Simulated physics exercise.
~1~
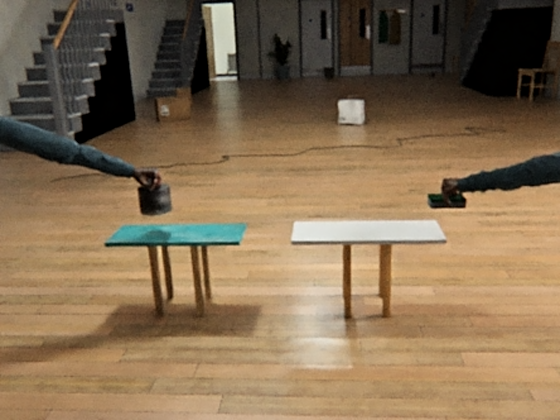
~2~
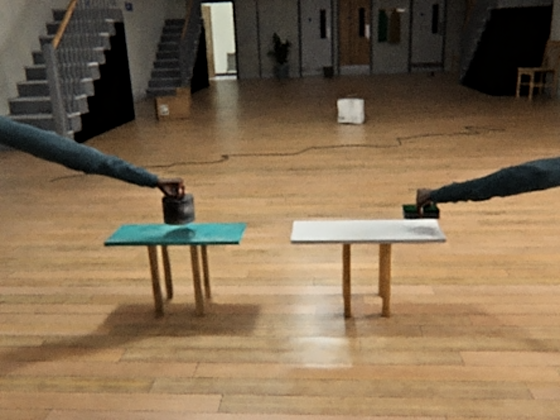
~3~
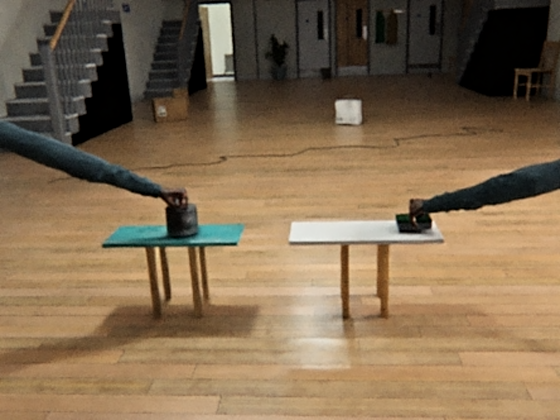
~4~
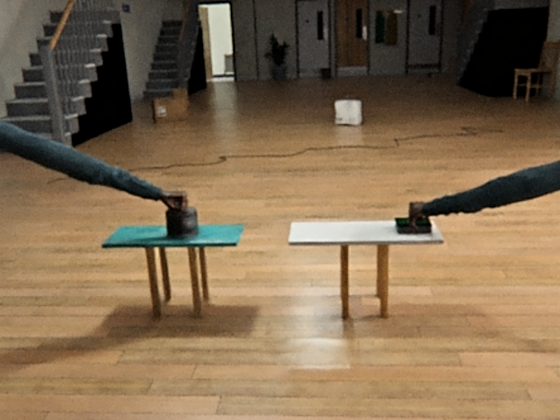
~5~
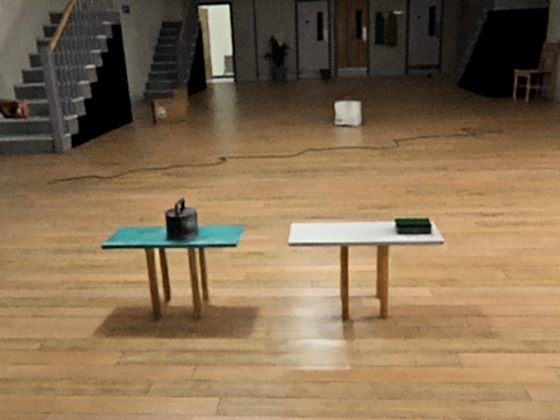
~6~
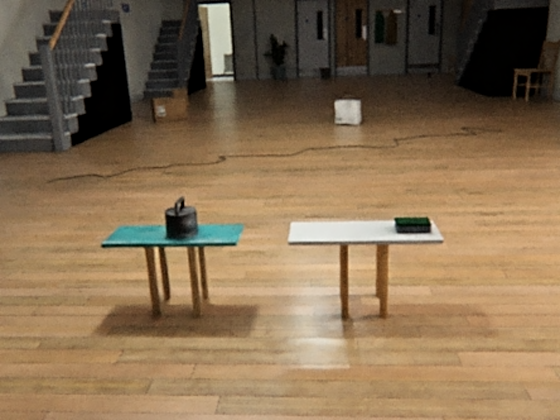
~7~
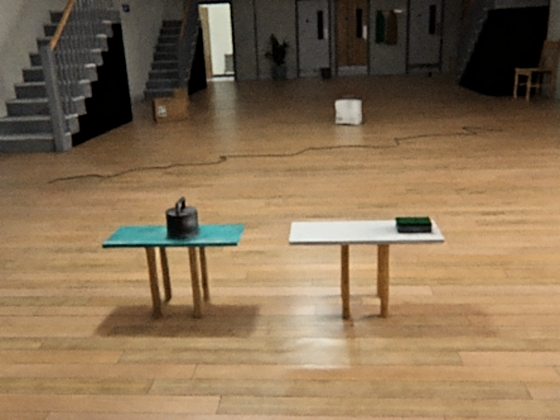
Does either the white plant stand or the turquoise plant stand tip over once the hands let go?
No, both the white plant stand and the turquoise plant stand stay flat on their feet.
In this clip, two arms reach in from the left and right, one setting a dark round object with a handle on a turquoise plant stand and the other a sponge on a white one. The hands let go and withdraw, and both stands stay upright.
